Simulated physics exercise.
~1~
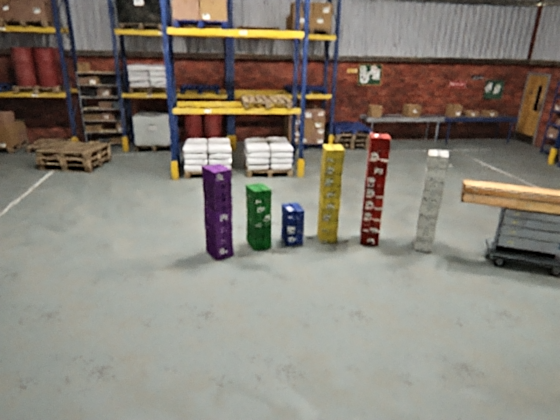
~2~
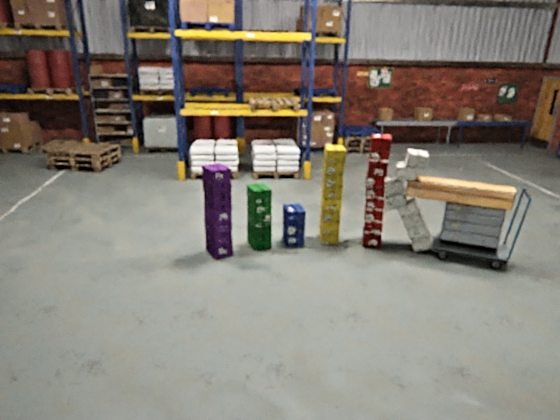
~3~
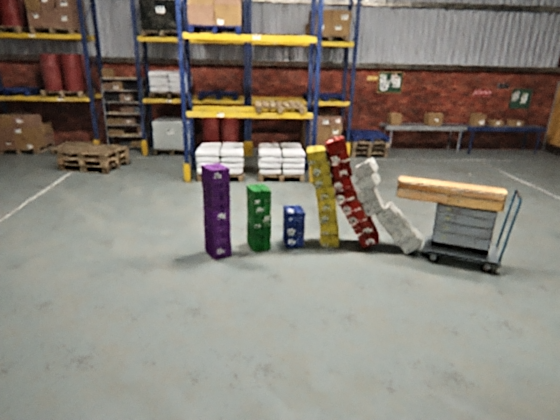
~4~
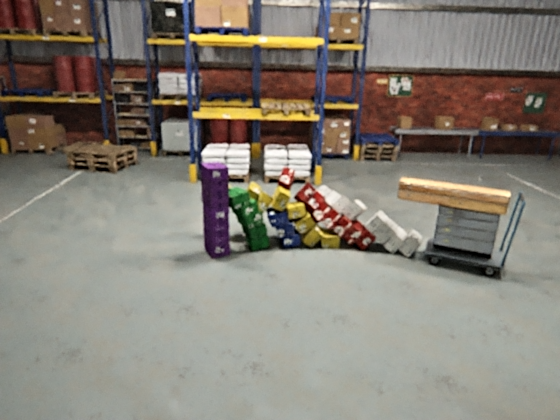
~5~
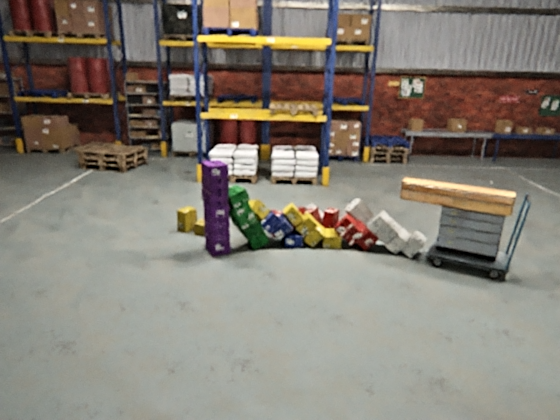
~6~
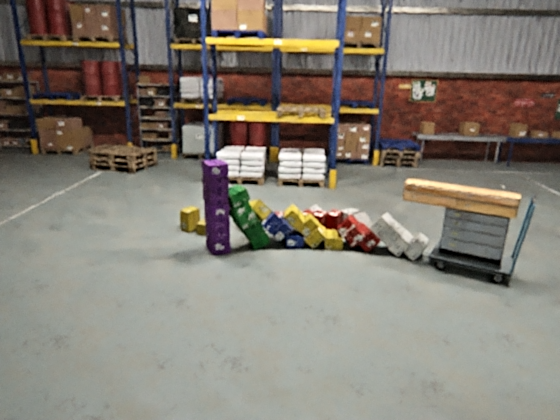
Trolley with overhanging planks rolling left into a white stack, toppling coloured piles leftward until green leans against upright purple.
